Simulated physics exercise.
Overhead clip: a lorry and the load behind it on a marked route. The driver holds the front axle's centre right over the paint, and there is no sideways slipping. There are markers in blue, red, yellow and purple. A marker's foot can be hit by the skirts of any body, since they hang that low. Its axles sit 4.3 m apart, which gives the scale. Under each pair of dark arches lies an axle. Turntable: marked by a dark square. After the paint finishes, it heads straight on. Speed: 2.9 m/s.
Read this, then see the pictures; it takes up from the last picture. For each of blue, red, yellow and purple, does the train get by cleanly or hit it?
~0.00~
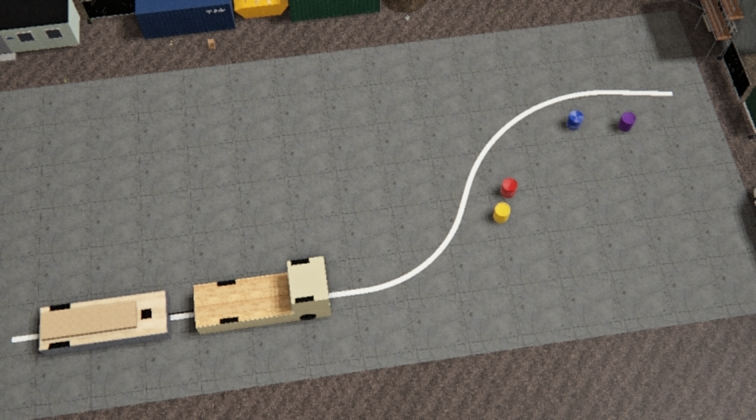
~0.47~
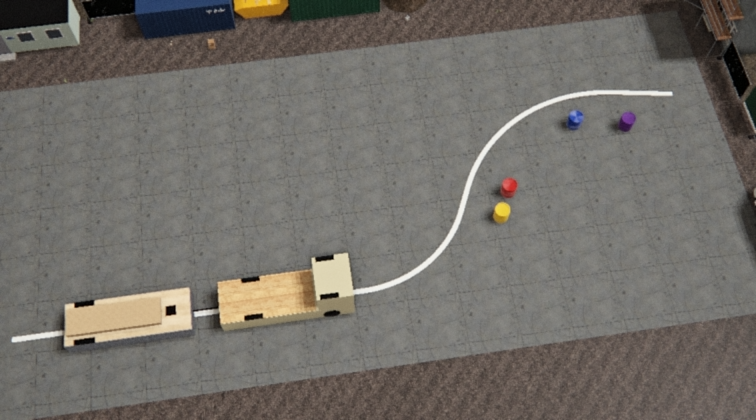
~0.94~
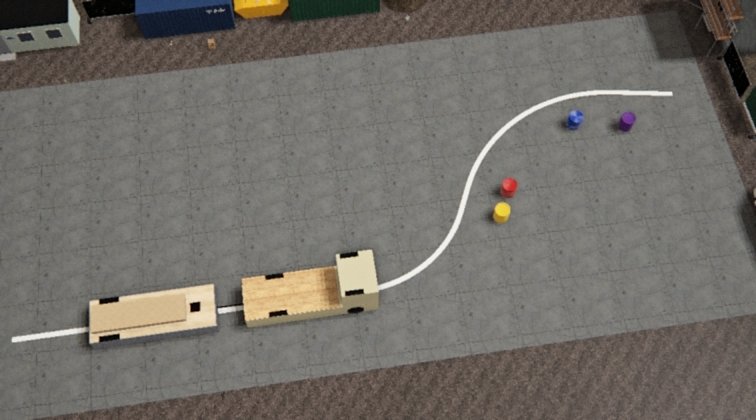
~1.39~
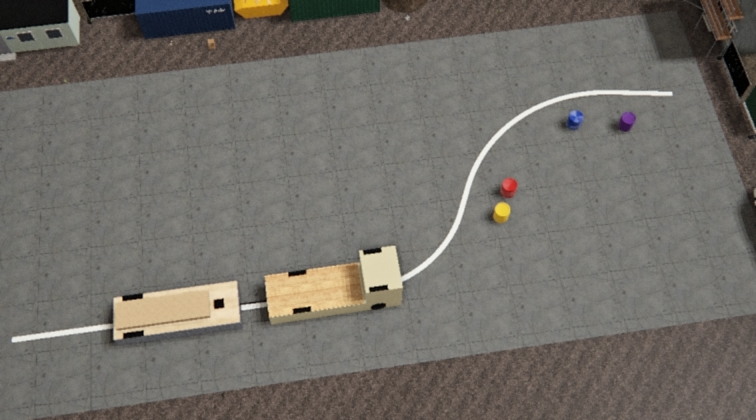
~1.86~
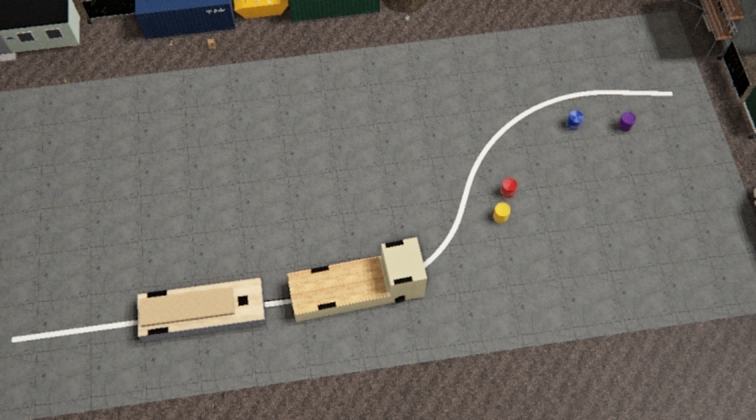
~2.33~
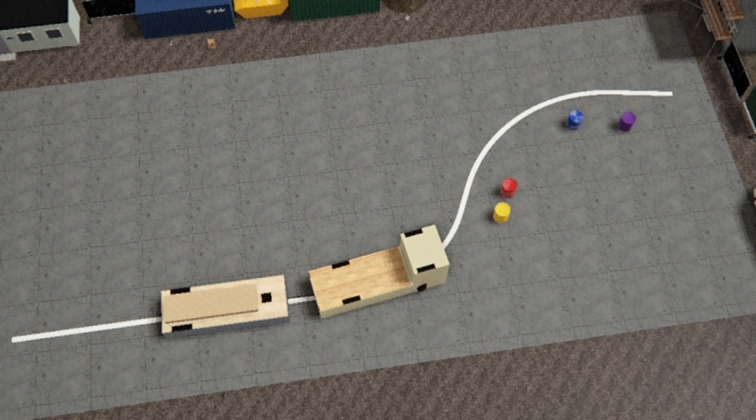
The blue one will be caught; the red one will be passed safely; the yellow one will be passed safely; the purple one will be caught.
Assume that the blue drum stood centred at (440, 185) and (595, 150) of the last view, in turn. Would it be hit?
Spot one: Contact; spot two: No contact.
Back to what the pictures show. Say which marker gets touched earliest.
The blue marker.
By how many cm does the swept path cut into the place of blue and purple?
Blue about 140 and purple about 40.
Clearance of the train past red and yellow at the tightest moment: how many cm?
Red: 30; yellow: 20.
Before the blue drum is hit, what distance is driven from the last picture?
After roughly 17.0 metres.
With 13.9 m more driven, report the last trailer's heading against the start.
Around 35 degrees.
Then, 4.0 s in, the last axle is at (258, 298) of the last picture, on the line; yellow has been passed with 20 cm to spare.
Then, 4.5 s in, the last axle is at (281, 293) of the last picture, 10 cm off the line; red has been passed with 35 cm to spare.
Then, 8.2 s in, the last axle is at (424, 212) of the last picture, 190 cm off the line; the lorry has hit blue.
Then, 12.2 s in, the last axle is at (559, 115) of the last picture, 170 cm off the line; the trailer has hit purple.
Then, 15.7 s in, the last axle is at (712, 91) of the last picture, 50 cm off the line; 2 of 4 struck in all.
